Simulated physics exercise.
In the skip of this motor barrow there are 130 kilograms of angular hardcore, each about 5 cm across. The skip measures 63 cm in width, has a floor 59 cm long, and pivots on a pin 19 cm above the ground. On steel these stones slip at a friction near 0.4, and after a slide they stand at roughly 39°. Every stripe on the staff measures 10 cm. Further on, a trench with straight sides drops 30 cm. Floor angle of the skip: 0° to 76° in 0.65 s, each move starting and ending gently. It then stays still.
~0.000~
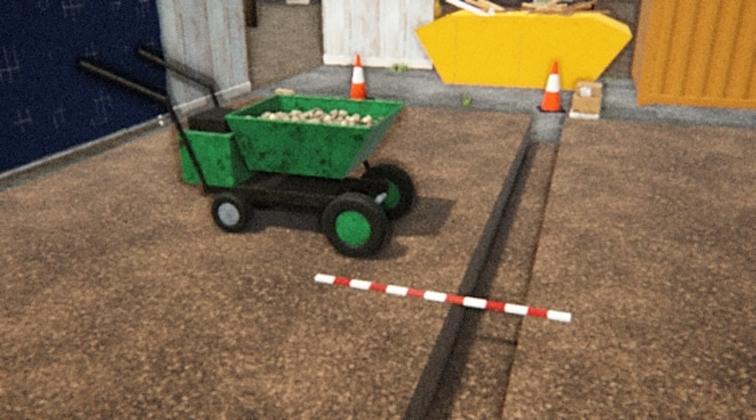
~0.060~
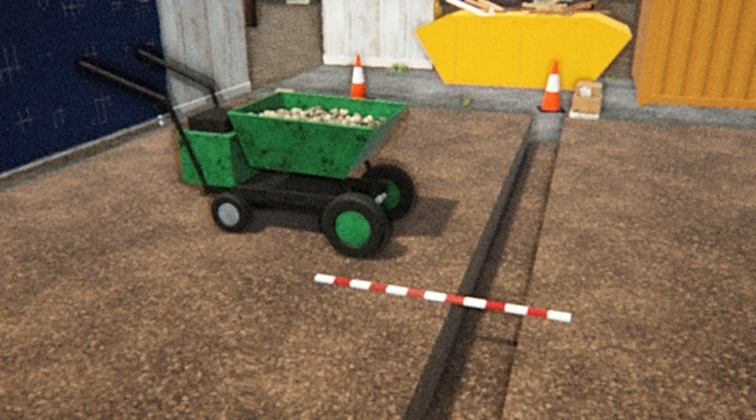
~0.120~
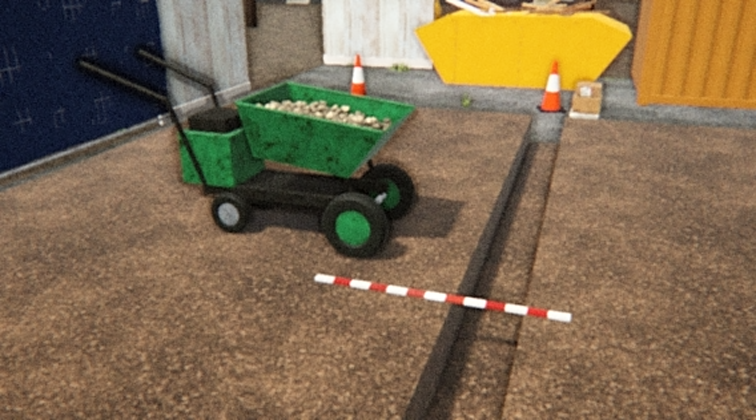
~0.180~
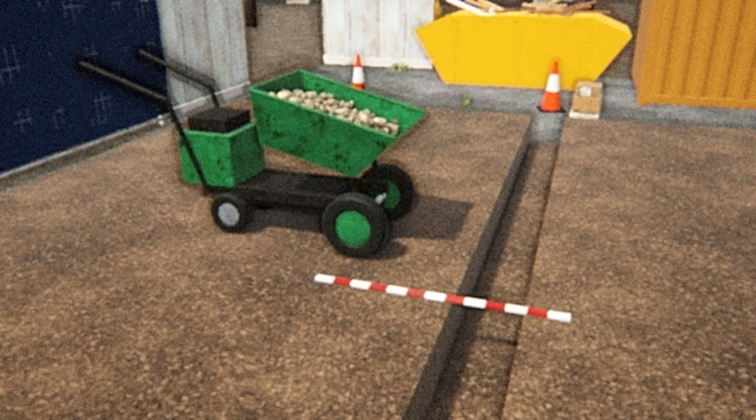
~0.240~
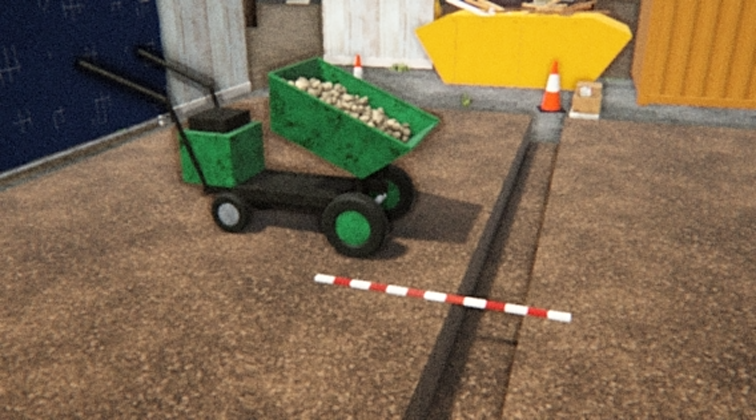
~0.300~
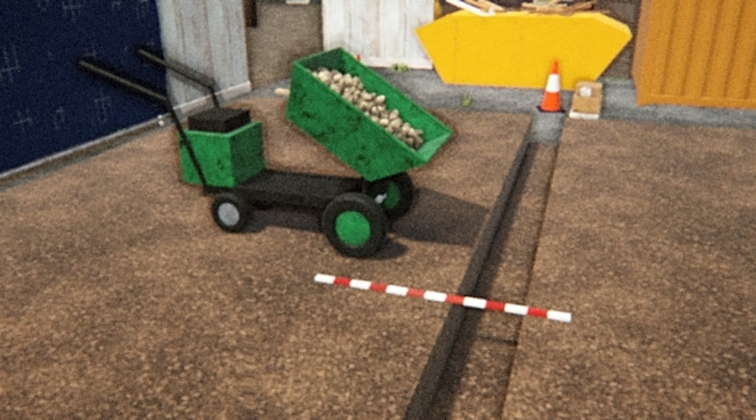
A yard of rough brown ground is seen from a raised, fixed viewpoint, with a dark narrow trench running away to the right of centre. A green wheeled dumper with black handles stands at left, its skip full of pale stones, near a red-and-white staff, orange cones and a yellow container behind. The skip's rear rises steadily, tilting it forward to the right, while the dumper's wheels stay still.
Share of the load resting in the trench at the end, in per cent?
79 per cent.
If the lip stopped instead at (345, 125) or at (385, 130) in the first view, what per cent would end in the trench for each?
I'd say some 80 per cent and some 65 per cent.
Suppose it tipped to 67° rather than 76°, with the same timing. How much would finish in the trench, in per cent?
About 55 per cent would end up in the trench.
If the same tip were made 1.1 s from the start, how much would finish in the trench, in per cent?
It would be near 90 percent.
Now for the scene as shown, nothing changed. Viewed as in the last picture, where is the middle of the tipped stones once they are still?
Resting centre: About (510, 284).
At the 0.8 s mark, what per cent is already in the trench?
Around 35 per cent of it, at that instant.
After 0.5 s the floor is at 64°; 100 % in the skip; the foremost stones are at (456, 184).
After 0.8 s the floor is at 76°; 62 % in the skip, 37 % in the trench, 1 % past the trench; the foremost stones are at (535, 262).
After 1.1 s the floor is at 76°; 17 % in the skip, 64 % in the trench, 18 % past the trench; the foremost stones are at (705, 294).
After 3.0 s the floor is at 76°; 3 % in the skip, 79 % in the trench, 18 % past the trench; the foremost stones are past the picture's edge.
